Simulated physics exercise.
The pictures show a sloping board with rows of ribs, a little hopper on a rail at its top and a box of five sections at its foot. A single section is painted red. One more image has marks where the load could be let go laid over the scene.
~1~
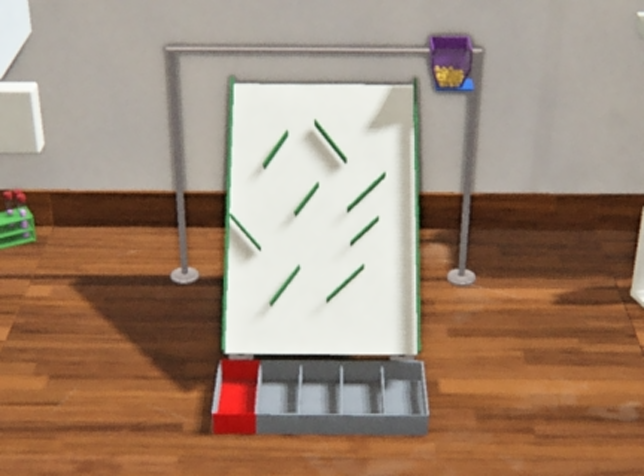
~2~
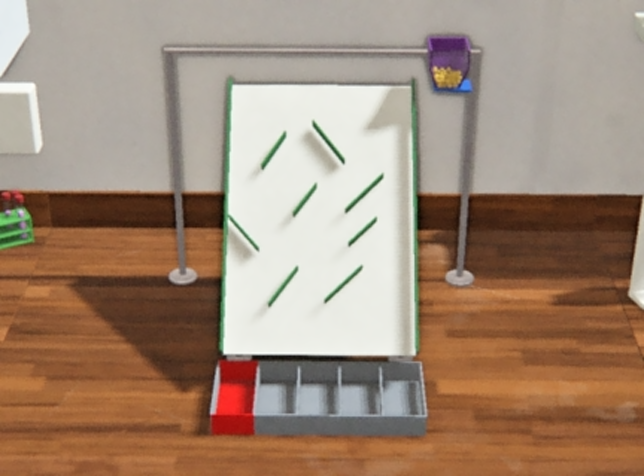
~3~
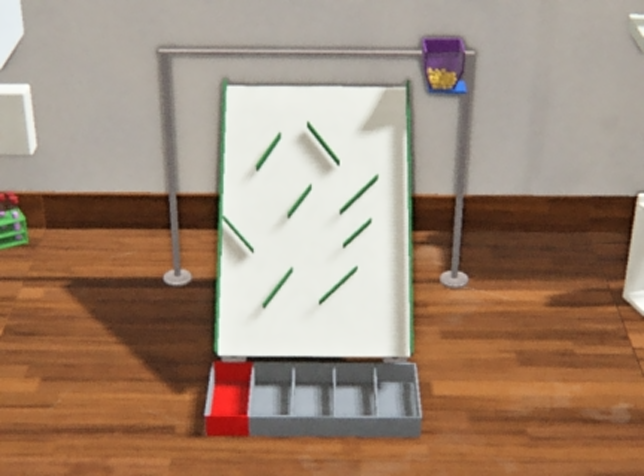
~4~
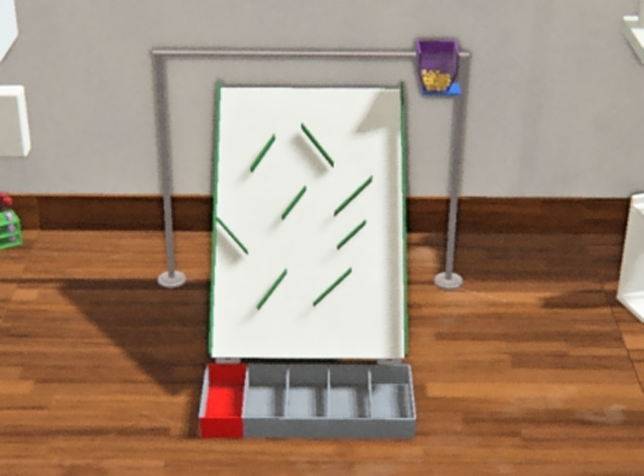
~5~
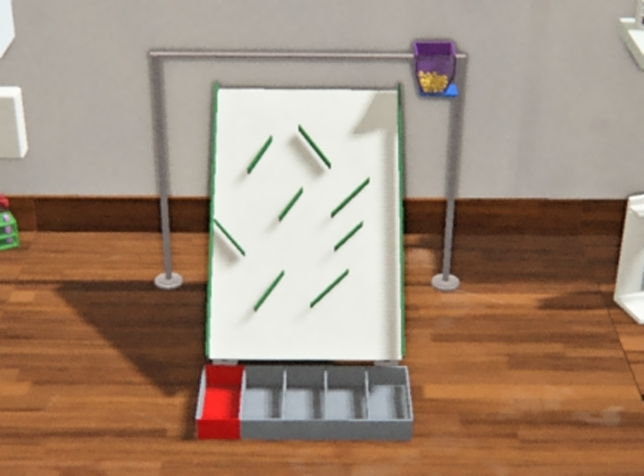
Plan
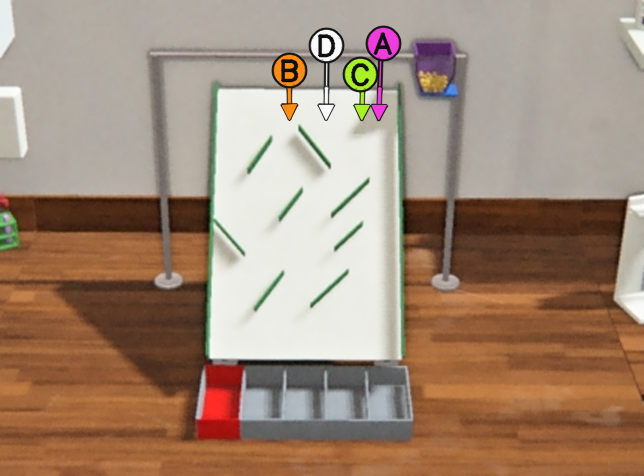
A white sloping board with green ribs stood above a box of five sections, the leftmost red, while a purple hopper stayed put on the rail and the whole view shifted slightly.
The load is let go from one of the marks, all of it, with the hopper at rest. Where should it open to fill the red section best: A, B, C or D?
Mark B does it best.
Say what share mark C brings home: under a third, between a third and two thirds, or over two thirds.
Under a third.
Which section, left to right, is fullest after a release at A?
It is the fifth one.
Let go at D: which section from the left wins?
The second.
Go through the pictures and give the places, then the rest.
The first frame shows hopper at (449, 75), puffed corn balls, door shut.
The second frame shows ribs (262, 165) to (286, 131), (313, 120) to (345, 159), (293, 213) to (317, 182).
The third frame shows ribs (340, 210) to (378, 174), (223, 215) to (253, 249), (344, 244) to (372, 218).
The fourth frame shows ribs (257, 306) to (287, 268), (314, 303) to (352, 267).
The fifth frame shows red section at (219, 428), number 1 of 5 from the left.
On the marked copy, mark A meets the board at (378, 114); mark B meets the board at (289, 114); mark C meets the board at (361, 114); mark D meets the board at (326, 114).
Choosing A, a stray few in the red section, nearly all in other sections, a stray few outside the box.
Choosing B, most in the red section, about a quarter in other sections.
Choosing C, a small part in the red section, nearly all in other sections.
Choosing D, a stray few in the red section, nearly all in other sections.
